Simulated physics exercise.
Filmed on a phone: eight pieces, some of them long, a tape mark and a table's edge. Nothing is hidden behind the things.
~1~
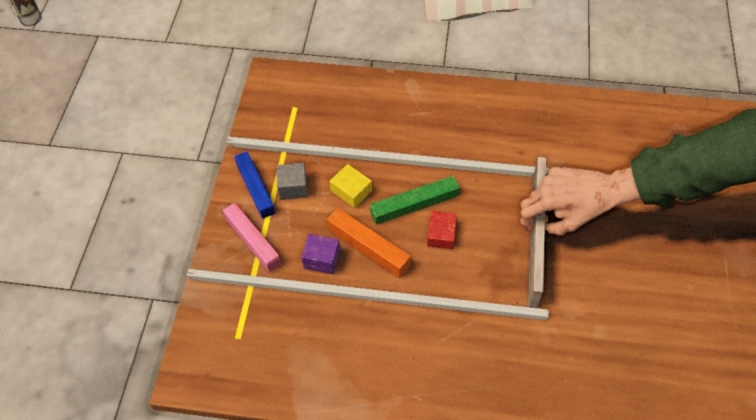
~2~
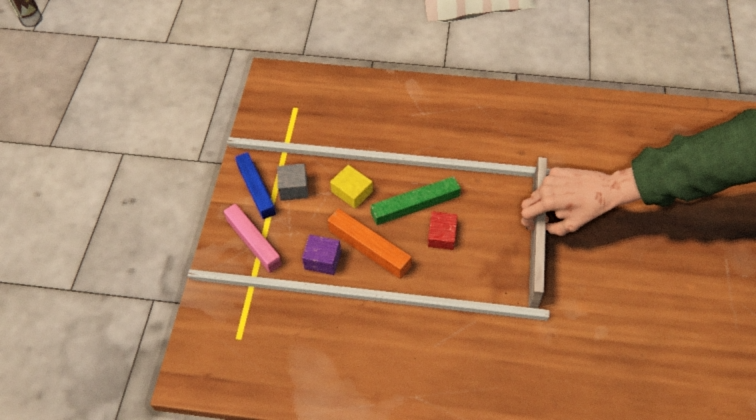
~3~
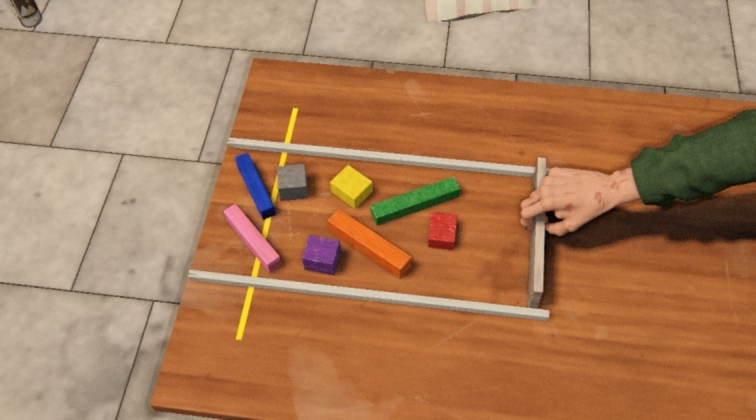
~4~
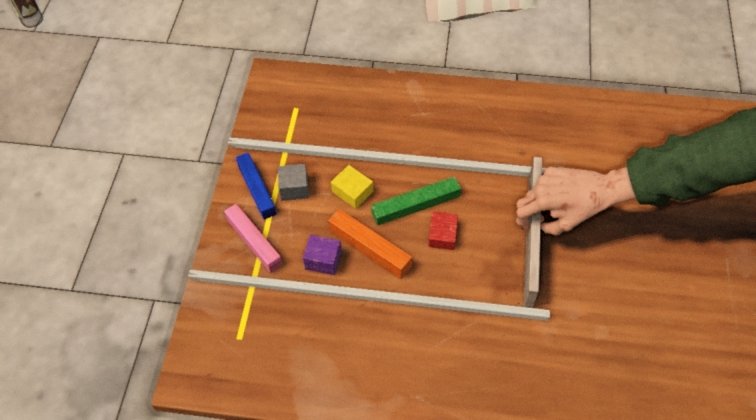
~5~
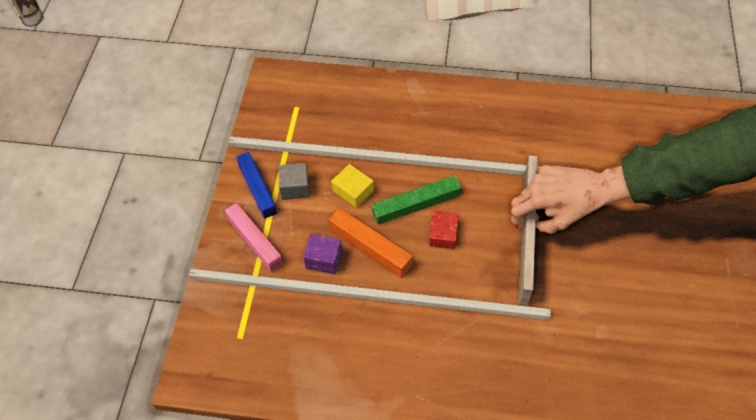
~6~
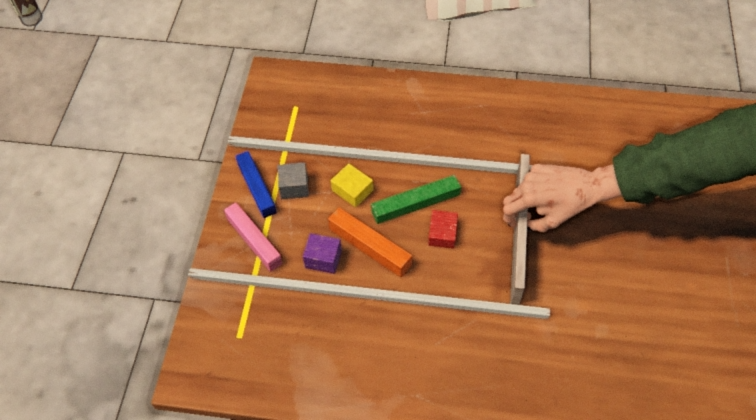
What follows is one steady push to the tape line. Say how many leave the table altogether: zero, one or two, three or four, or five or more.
Outcome: The number that fall off is one or two.
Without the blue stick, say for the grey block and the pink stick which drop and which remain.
The grey block survives; the pink stick goes over.
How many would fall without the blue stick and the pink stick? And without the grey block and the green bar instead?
Fallen: 0, and 2 in the other try.
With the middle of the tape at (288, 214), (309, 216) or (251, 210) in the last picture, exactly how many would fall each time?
The counts: 0, 0 and 3.
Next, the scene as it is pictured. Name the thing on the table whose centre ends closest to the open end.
That is the grey block.
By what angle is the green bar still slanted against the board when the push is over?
Some 25 degrees.
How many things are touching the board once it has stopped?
The number is 3.
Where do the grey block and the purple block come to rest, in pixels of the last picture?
Near (226, 176) and (220, 257).
Soon after, none off yet; blue stick at rest near (256, 184); pink stick at rest near (253, 237); grey block at rest near (293, 181).
Then, none off yet; blue stick moving near (248, 181); pink stick at rest near (253, 237); grey block moved about its own width near (272, 179).
At rest, the number that fall off is one or two; fallen, pink stick and blue stick.
